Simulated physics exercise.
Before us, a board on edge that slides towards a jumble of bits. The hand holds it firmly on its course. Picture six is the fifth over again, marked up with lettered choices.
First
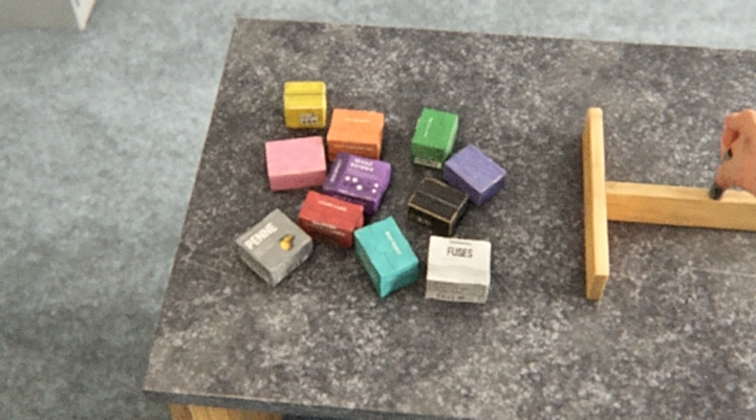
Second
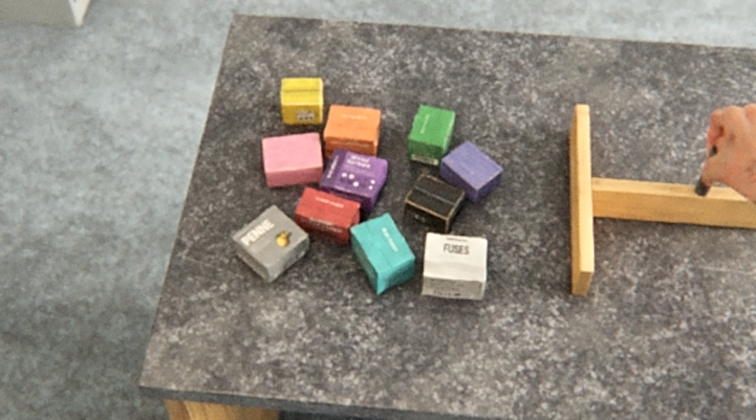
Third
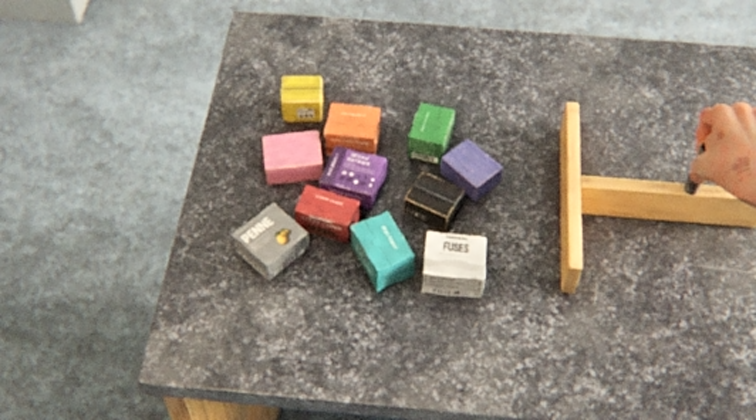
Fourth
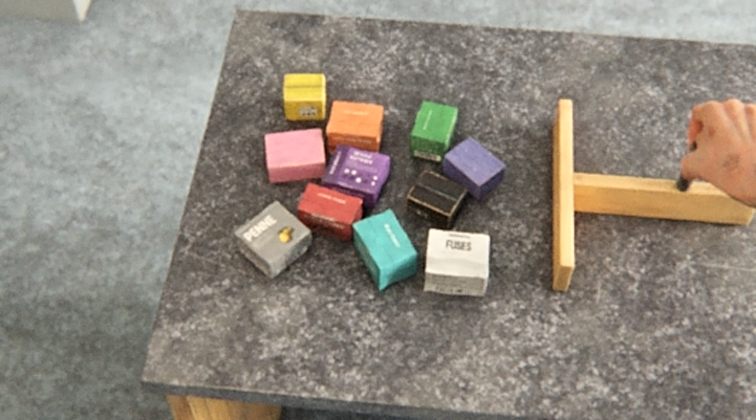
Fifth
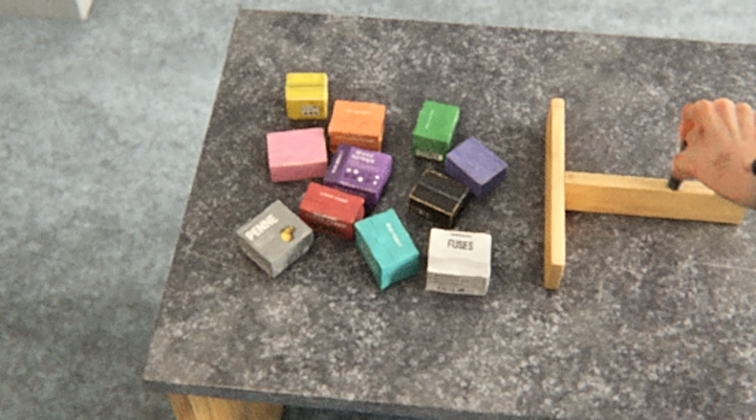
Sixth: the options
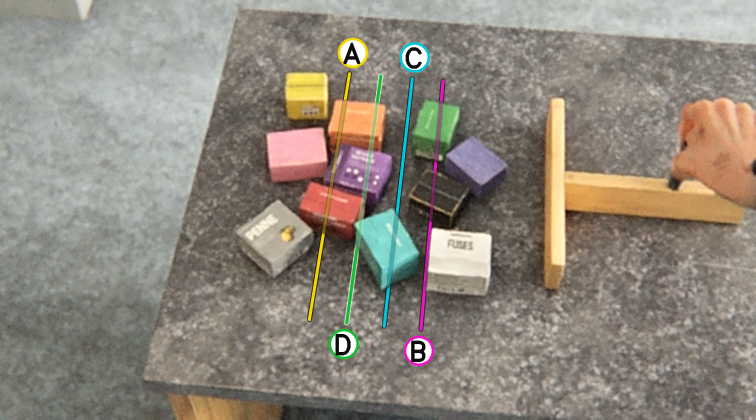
To begin with, a jumble of small coloured boxes sits on a speckled dark table, with a T-shaped wooden board standing to their right, gripped by a hand. The hand then slides the board steadily left, narrowing the gap to the boxes, which stay in place, untouched.
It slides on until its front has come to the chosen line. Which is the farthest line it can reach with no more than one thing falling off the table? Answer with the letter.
A.
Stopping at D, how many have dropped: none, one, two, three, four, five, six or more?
By then, none.
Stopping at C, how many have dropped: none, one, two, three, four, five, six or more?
By then, none.
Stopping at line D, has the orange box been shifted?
By then, yes.
On the marked copy, A at (331, 186); B at (433, 194); C at (399, 192); D at (365, 189).
With A. Early on, board (476, 170); white box (431, 263); turquoise packet (373, 252).
Further on, board (397, 163); pink block (259, 152); grey packet (243, 240).
At the end, board (336, 158); pink block (202, 148); grey packet (189, 242); none fallen.
As for the rest, B is within the limit but short; C is within the limit but short; D is within the limit but short.
